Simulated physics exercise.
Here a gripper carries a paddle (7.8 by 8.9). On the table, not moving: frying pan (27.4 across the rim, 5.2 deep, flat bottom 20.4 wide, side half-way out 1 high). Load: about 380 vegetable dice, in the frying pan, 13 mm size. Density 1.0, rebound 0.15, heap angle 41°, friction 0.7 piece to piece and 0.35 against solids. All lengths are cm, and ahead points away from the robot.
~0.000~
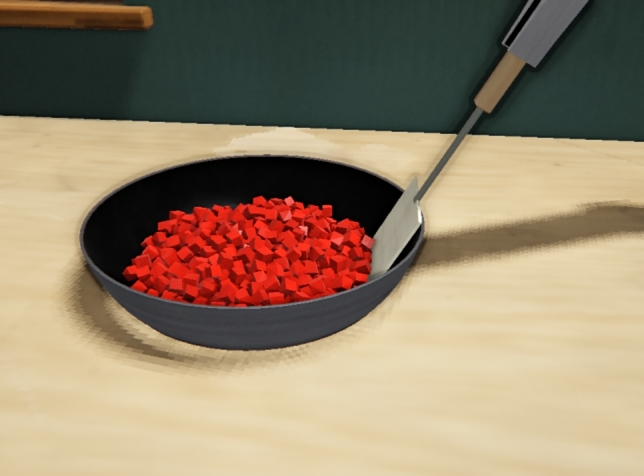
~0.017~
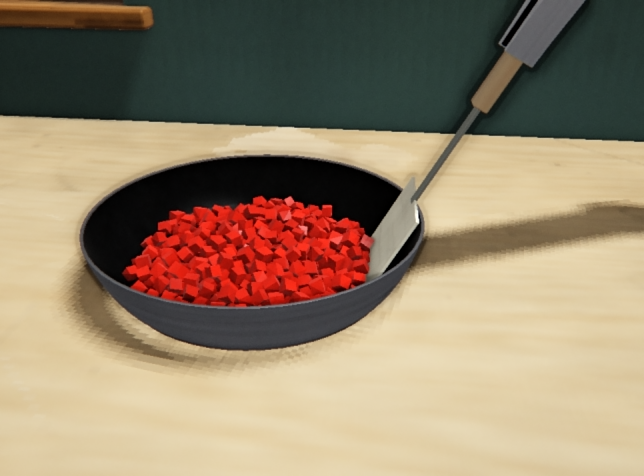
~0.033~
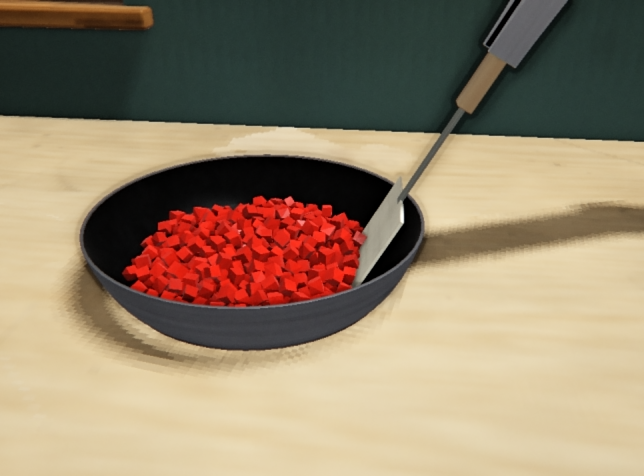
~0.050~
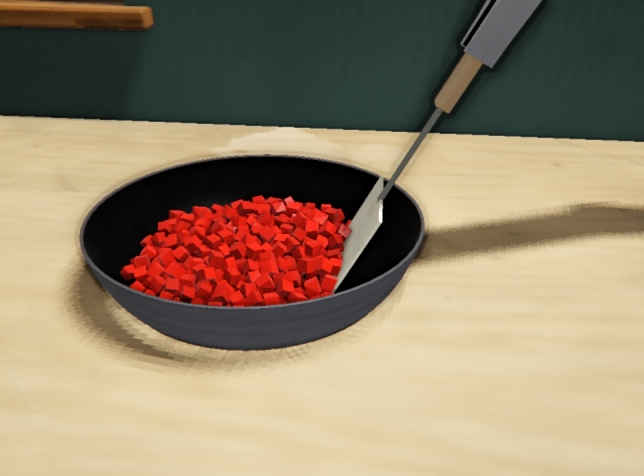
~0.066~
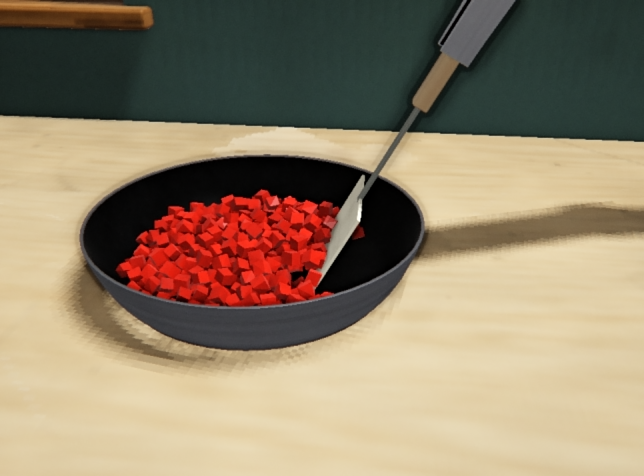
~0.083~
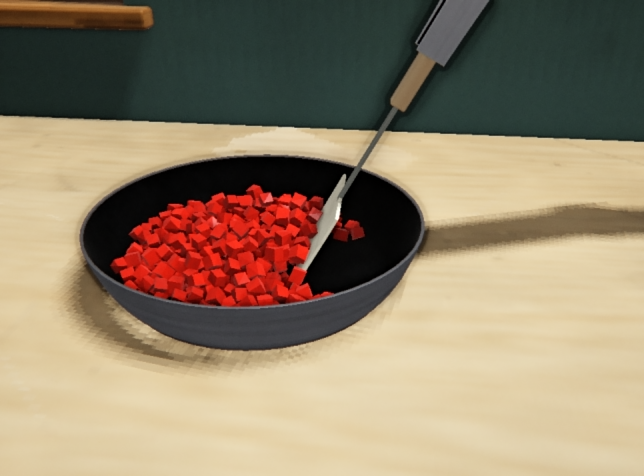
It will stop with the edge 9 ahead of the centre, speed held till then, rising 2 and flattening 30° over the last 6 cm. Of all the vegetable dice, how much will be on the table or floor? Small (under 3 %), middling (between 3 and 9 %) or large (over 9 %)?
Share on the table or floor: Large (over 9 %).
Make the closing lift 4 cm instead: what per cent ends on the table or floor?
About 20 per cent.
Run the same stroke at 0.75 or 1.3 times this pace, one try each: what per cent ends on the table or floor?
Some 5 and 20 per cent.
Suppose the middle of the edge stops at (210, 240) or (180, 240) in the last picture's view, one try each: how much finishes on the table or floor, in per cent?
Some 0 and 5 per cent.
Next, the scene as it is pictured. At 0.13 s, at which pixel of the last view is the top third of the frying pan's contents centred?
Near (218, 235).
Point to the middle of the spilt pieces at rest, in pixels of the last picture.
Around (55, 262).
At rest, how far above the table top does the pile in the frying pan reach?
Roughly 6.5 cm.
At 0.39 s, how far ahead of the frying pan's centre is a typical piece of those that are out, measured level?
Roughly 16 cm.
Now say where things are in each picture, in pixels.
The first frame shows paddle top edge at (418, 198), sloping 62°; upper third of the load around (263, 244), from x 130 to 365, top at y 205; 380 in the frying pan.
The second frame shows paddle top edge at (416, 198), sloping 62°; upper third of the load around (263, 244), from x 130 to 365, top at y 205.
The third frame shows paddle top edge at (402, 198), sloping 62°; upper third of the load around (270, 243), from x 130 to 360, top at y 205.
The fourth frame shows paddle top edge at (382, 197), sloping 62°; upper third of the load around (267, 242), from x 130 to 355, top at y 205.
The fifth frame shows paddle top edge at (361, 196), sloping 62°; upper third of the load around (259, 237), from x 125 to 355, top at y 195.
The sixth frame shows paddle top edge at (341, 195), sloping 62°; upper third of the load around (250, 233), from x 120 to 355, top at y 195; 380 in the frying pan.
By 0.13 s, sloping 62°, highest piece 6 above the table; 380 in the frying pan.
By 0.17 s, sloping 52°, highest piece 6 above the table; 380 in the frying pan.
By 0.39 s, sloping 32°, highest piece 7 above the table; 330 in the frying pan, 37 on the table or floor, 13 on the blade or in flight.
By 1.44 s, sloping 32°, highest piece 6 above the table; 330 in the frying pan, 50 on the table or floor.
Final count, 330 in the frying pan, 50 on the table or floor. That is 13 % on the table or floor.
